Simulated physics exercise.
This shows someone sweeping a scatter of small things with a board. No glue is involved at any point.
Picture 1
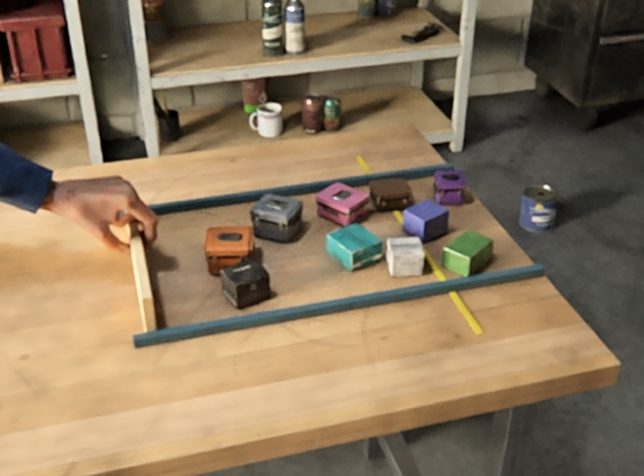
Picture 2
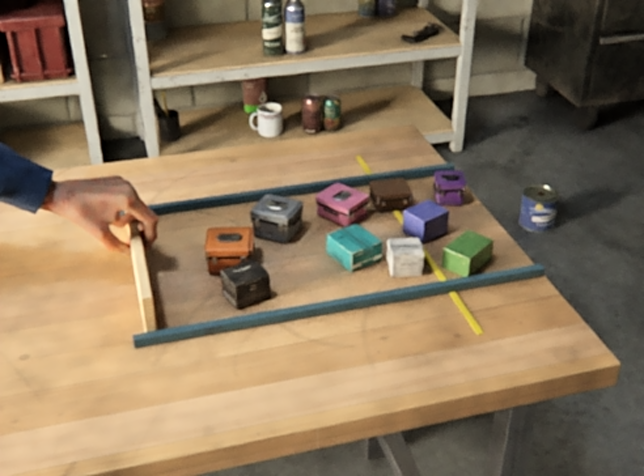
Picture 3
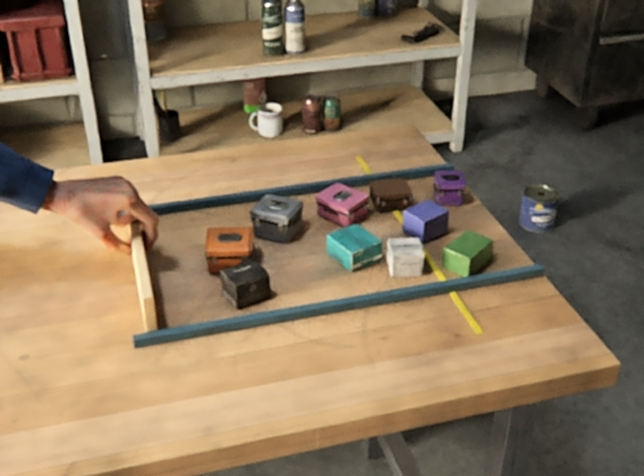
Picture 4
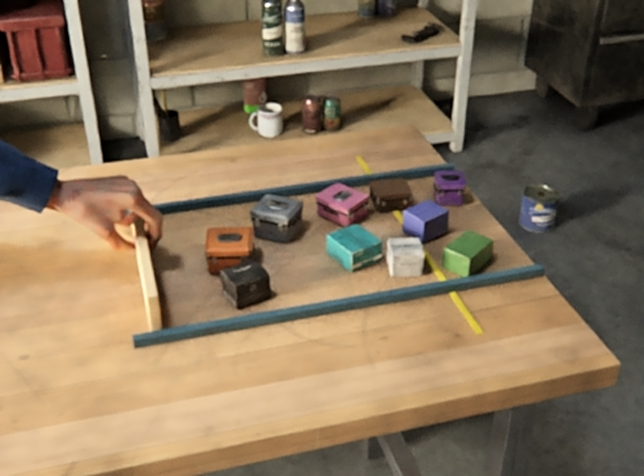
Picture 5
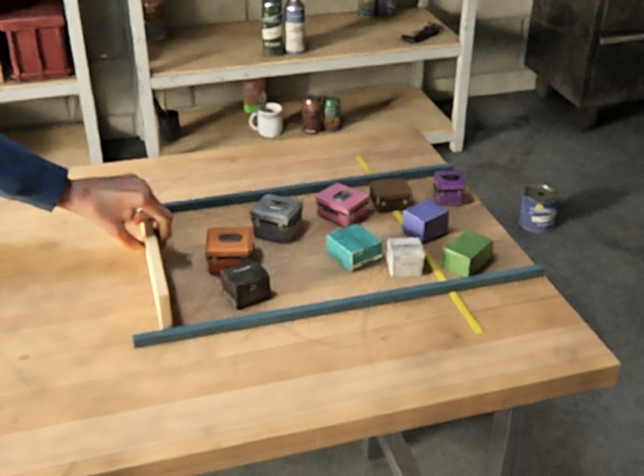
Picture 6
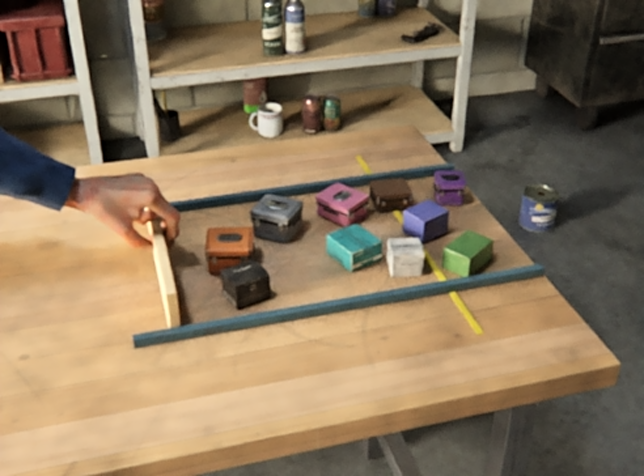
A hand in a dark blue sleeve grips an upright wooden board at the left of a light wood workbench, seen from above at an angle, with shelves behind. Between two blue-green rails sit small boxes, orange, black and grey nearer the board, pink, turquoise, brown, white, blue, purple and green farther right, around a yellow tape line. The hand holds nearly still, then slides the board slightly right, while the boxes and camera stay still.
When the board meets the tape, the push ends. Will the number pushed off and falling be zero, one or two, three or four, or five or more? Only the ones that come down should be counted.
It will be one or two.
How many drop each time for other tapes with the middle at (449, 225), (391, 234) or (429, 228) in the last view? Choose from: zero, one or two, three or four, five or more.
Lab note - count at each position: Five or more; either one or two; 3 or 4.
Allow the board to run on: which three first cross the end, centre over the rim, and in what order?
In sequence: The purple case, the brown case and the green block.
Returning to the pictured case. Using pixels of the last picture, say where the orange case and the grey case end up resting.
Roughly (430, 217), and the other roughly (412, 193).
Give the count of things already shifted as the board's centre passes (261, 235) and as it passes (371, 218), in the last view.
Moved so far: 3, then 10.
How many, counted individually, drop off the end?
Taken together, the number is 2.
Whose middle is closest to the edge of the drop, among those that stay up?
The one you want is the green block.
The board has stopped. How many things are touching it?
Count recorded: 3.
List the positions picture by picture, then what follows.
The first frame shows purple case (449, 188); green block (468, 253); blue block (426, 221); board (138, 254); tape (409, 231).
The second frame shows green block (468, 254); turquoise box (354, 247).
The third frame shows blue block (426, 221); brown case (390, 196).
The fourth frame shows purple case (449, 188); grey case (277, 218).
The fifth frame shows green block (468, 254); board (152, 252).
The sixth frame shows purple case (449, 188); green block (468, 254); blue block (426, 221); board (160, 251); tape (409, 231).
Soon after, none off yet; purple case at rest near (449, 188); green block at rest near (468, 254); blue block at rest near (426, 221).
In the end, the number that fall off is one or two; gone, brown case and purple case.
